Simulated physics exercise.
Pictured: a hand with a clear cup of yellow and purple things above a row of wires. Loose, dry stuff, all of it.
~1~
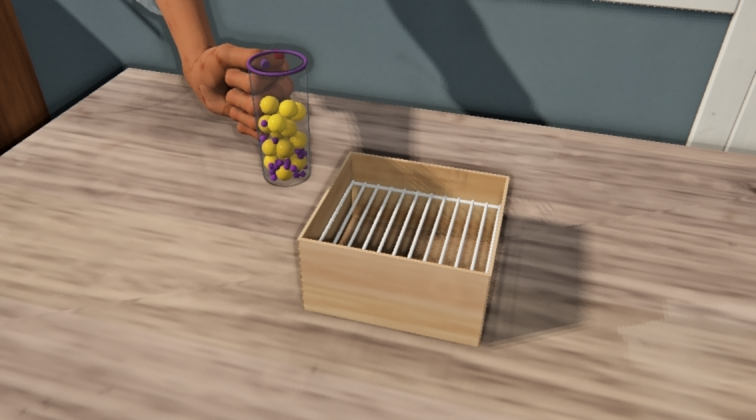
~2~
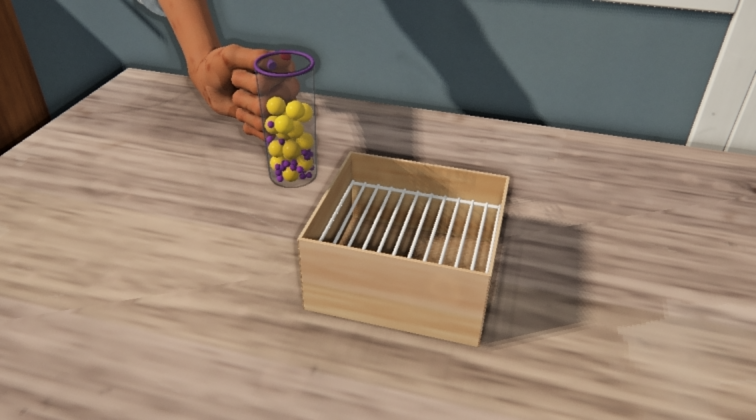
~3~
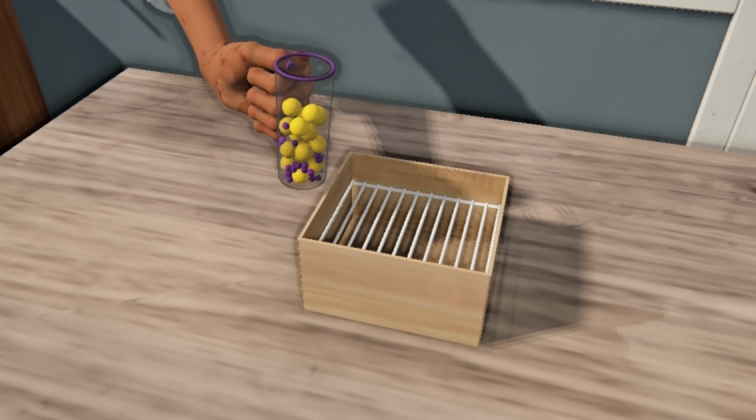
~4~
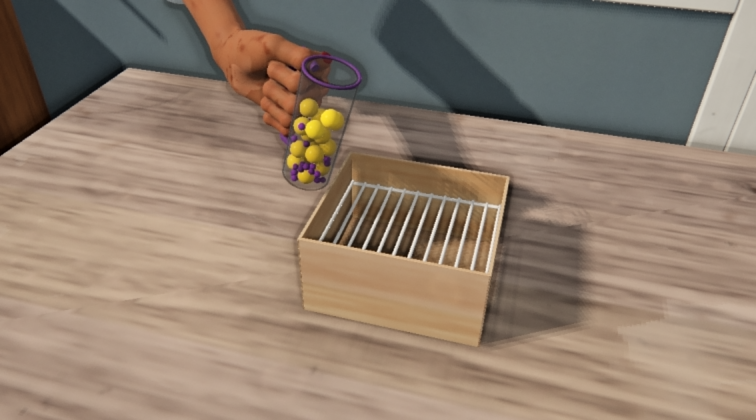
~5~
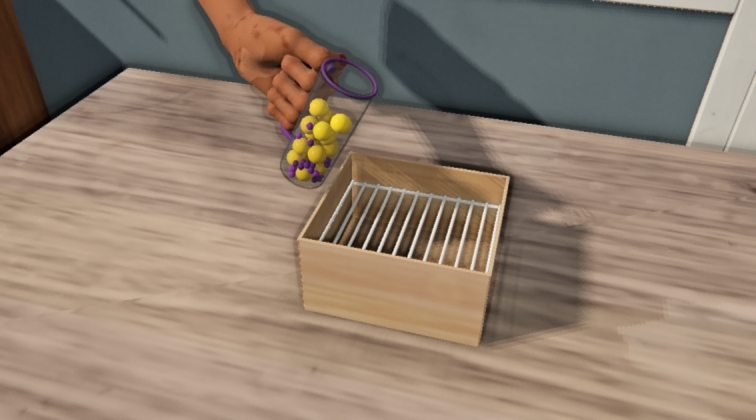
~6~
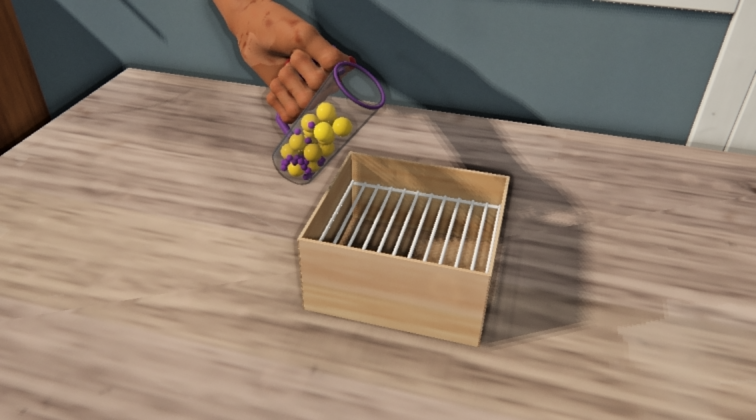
Above a wooden box with wires, a hand moves right and tilts a clear cup of yellow and purple balls.
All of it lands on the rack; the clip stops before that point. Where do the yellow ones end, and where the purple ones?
I'd say the yellow bits don't fall and the purple bits tumble down.
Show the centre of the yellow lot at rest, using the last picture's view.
Roughly (408, 235).
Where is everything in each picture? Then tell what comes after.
The first frame shows cup (283, 121), upright; rack (462, 244), 12 wires across; yellow sweets (278, 131), wider than the gaps; purple clay pellets (291, 162), narrower than the gaps.
The second frame shows cup (289, 122), upright; purple ones (297, 163).
The third frame shows cup (304, 124), tipped 5°; yellow ones (298, 133).
The fourth frame shows cup (318, 127), tipped 15°; purple ones (313, 165).
The fifth frame shows cup (325, 128), tipped 25°; yellow ones (314, 132).
The sixth frame shows cup (325, 128), tipped 36°; rack (462, 244); yellow ones (312, 129); purple ones (304, 158).
Then, 0.46 s later than the last frame, yellow ones, every one in the cup; purple ones, every one in the cup.
Then, 0.94 s later than the last frame, yellow ones, every one in the cup; purple ones, every one in the cup.
Then, 1.52 s later than the last frame, yellow ones, about a tenth in the cup, almost all on or over the wires; purple ones, roughly half in the cup, roughly half on or over the wires, about a tenth under the rack.
When it is over, yellow ones, every one on the wires, not one under the rack; purple ones, every one under the rack.
